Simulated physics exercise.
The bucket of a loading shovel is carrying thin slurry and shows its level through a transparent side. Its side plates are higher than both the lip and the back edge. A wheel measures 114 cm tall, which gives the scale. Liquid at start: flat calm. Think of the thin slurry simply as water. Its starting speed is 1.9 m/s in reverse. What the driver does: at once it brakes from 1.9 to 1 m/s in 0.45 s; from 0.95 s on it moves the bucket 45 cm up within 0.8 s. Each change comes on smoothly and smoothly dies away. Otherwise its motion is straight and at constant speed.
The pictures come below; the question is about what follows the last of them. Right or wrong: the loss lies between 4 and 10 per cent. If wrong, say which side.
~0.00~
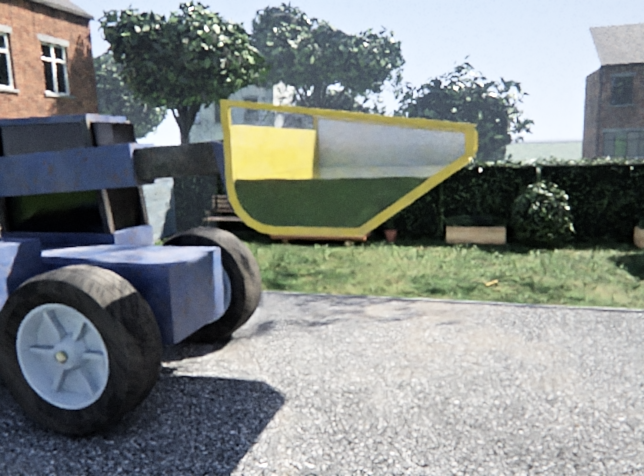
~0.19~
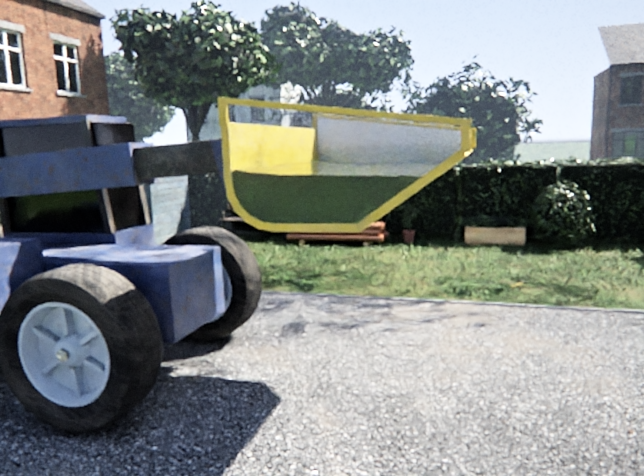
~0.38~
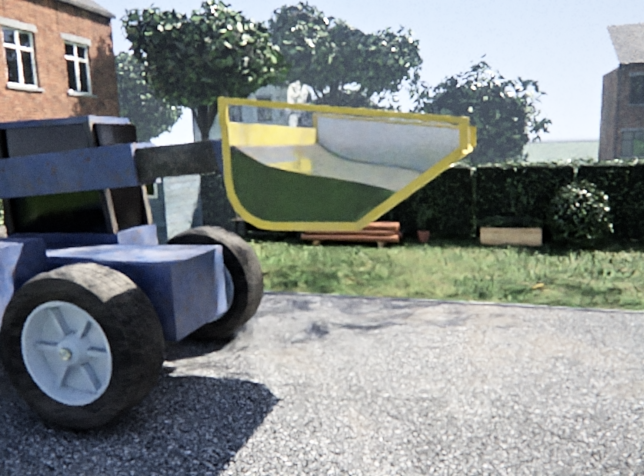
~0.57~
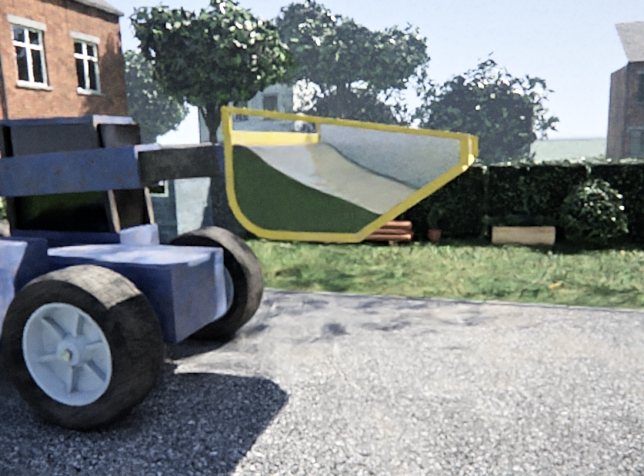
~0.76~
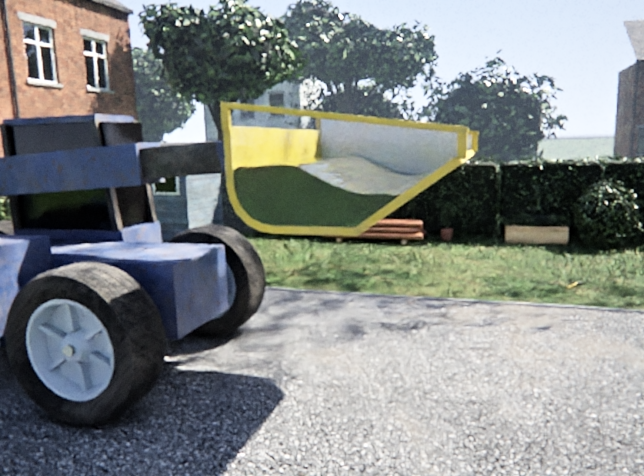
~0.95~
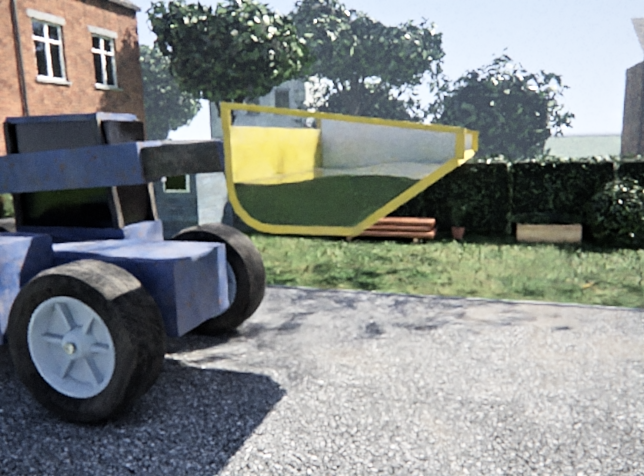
Right.
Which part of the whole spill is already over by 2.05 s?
About 80 percent at that moment.
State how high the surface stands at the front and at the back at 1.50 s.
About 28 cm in front and 20 cm behind.
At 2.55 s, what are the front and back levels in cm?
Measured: Front = 24 cm, back = 28 cm.
Then, 1.50 s in, the surface stands 28 cm on the front, 19 cm on the back; the loss stands at 5 per cent, over the front.
Then, 2.05 s in, the surface stands 25 cm on the front, 34 cm on the back; the loss stands at 6 per cent, over the front.
Then, 2.55 s in, the surface stands 25 cm on the front, 27 cm on the back; the loss stands at 6 per cent, over the front.
Then, 4.64 s in, the loss stands at 7 per cent, over the front, 31 of 458 litres.
